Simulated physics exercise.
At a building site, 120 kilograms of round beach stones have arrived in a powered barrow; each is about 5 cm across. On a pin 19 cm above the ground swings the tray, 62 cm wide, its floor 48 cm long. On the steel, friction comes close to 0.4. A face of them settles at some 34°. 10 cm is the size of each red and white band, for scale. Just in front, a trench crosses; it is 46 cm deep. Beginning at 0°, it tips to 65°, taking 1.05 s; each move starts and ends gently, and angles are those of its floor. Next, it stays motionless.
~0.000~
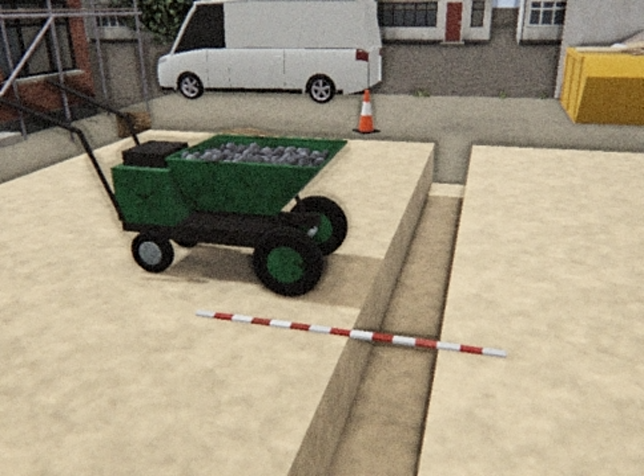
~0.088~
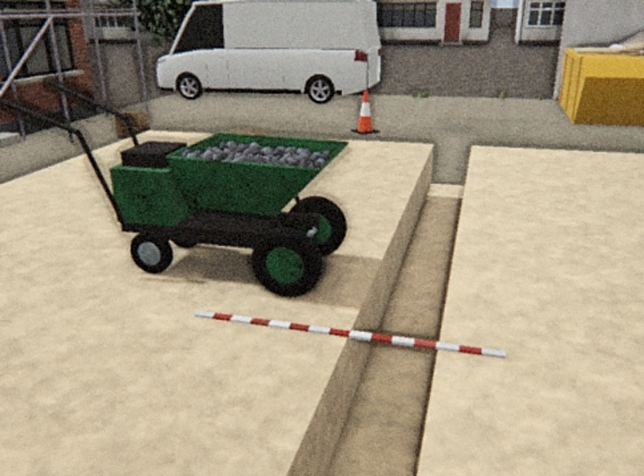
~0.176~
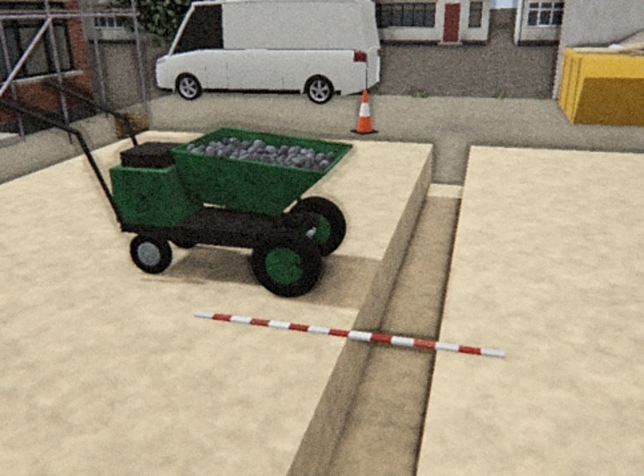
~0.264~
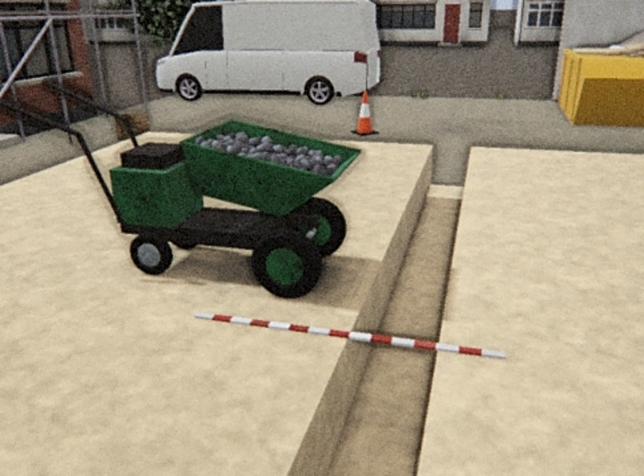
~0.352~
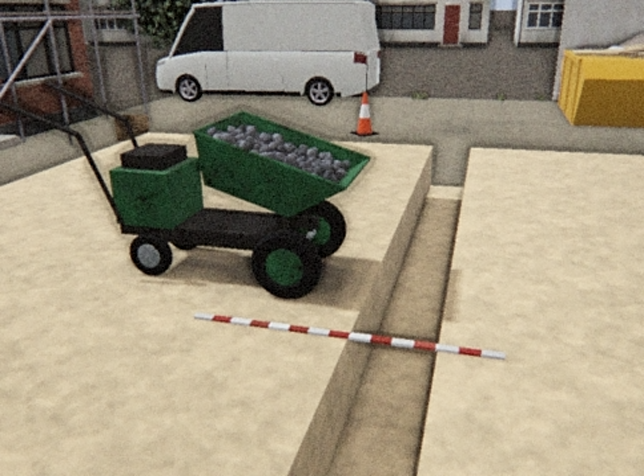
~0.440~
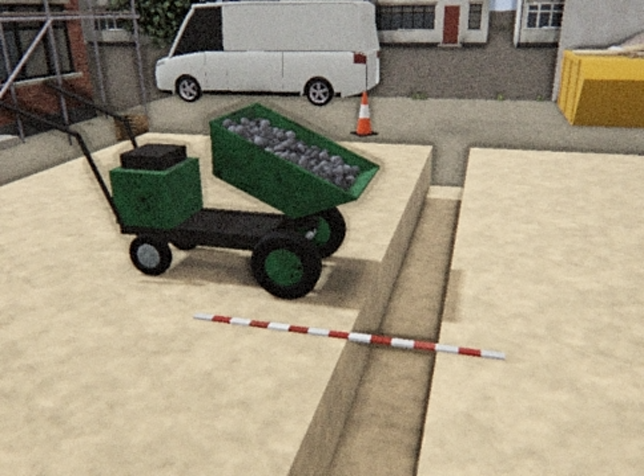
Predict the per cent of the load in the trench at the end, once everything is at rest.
Near 66 per cent.
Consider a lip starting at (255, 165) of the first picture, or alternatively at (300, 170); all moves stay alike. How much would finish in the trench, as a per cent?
It'd be around 95 per cent and after that around 85 per cent.
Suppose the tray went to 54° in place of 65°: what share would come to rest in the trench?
Share in trench: Approx. 65%.
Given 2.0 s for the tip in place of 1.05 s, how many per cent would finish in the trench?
I'd put it at roughly 80 per cent.
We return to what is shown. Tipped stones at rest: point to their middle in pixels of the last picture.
(430, 348).
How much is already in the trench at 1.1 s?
At that moment: Approx. 35 %.
After 0.8 s the floor is at 55°; 100 % in the tray; the foremost stones are at (395, 224).
After 1.1 s the floor is at 65°; 56 % in the tray, 33 % in the trench, 11 % past the trench; the foremost stones are at (481, 293).
After 1.5 s the floor is at 65°; 20 % in the tray, 47 % in the trench, 33 % past the trench; the foremost stones are at (595, 310).
After 3.5 s the floor is at 65°; 0 % in the tray, 66 % in the trench, 34 % past the trench; the foremost stones are past the picture's edge.
